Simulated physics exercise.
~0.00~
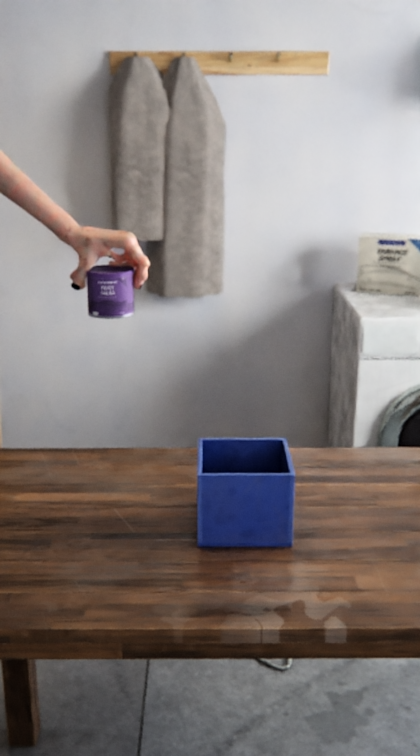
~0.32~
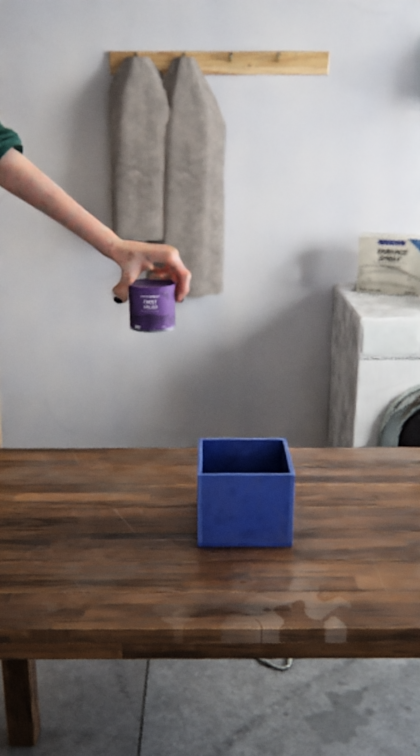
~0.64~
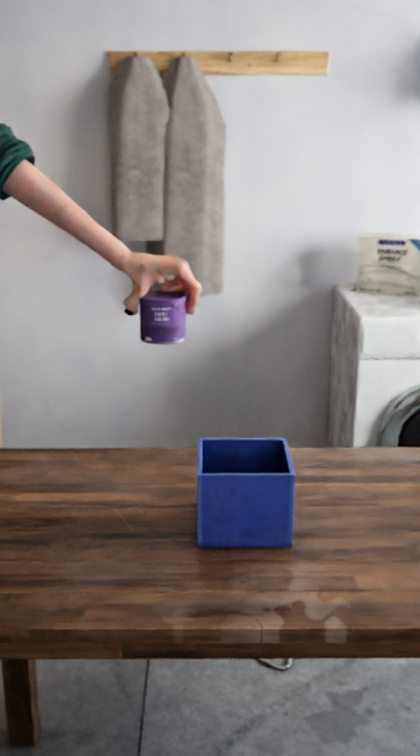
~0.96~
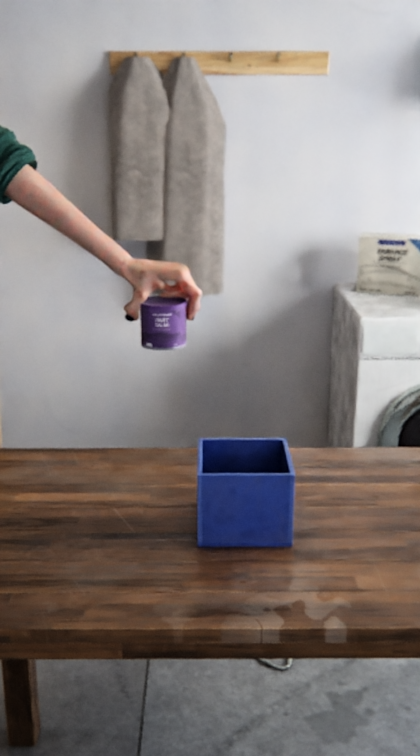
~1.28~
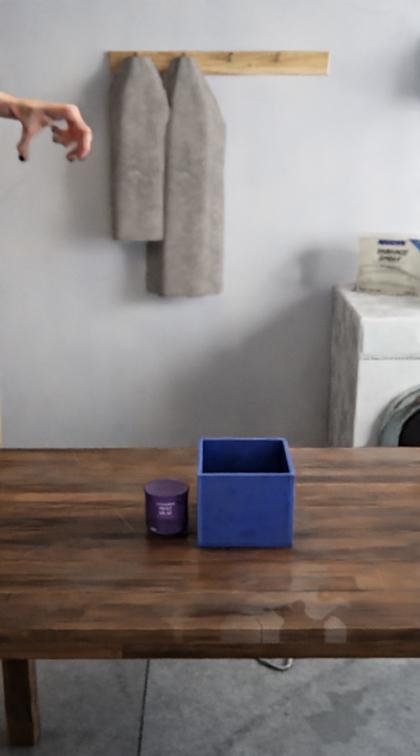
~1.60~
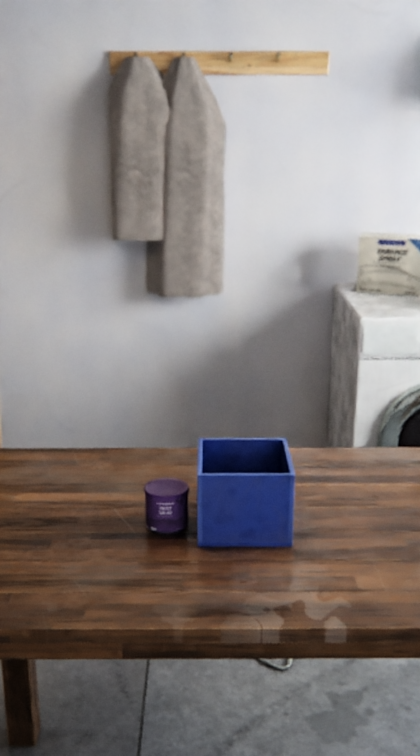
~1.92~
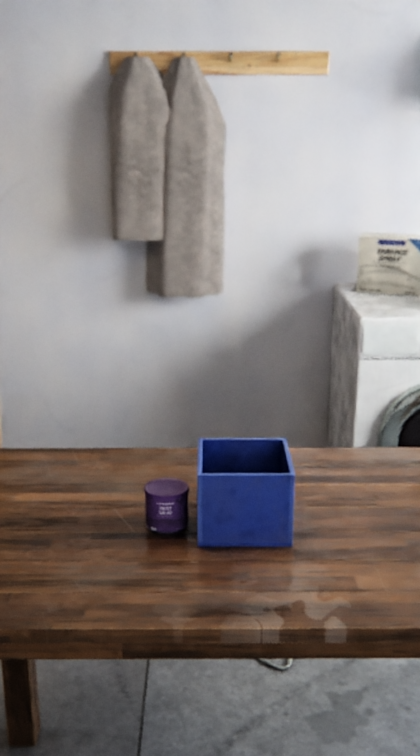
A hand held a small purple tin high above a wooden table, moved it right and slightly down toward an open blue box, then let go and drew back. The tin dropped and ended up standing on the table just left of the box.
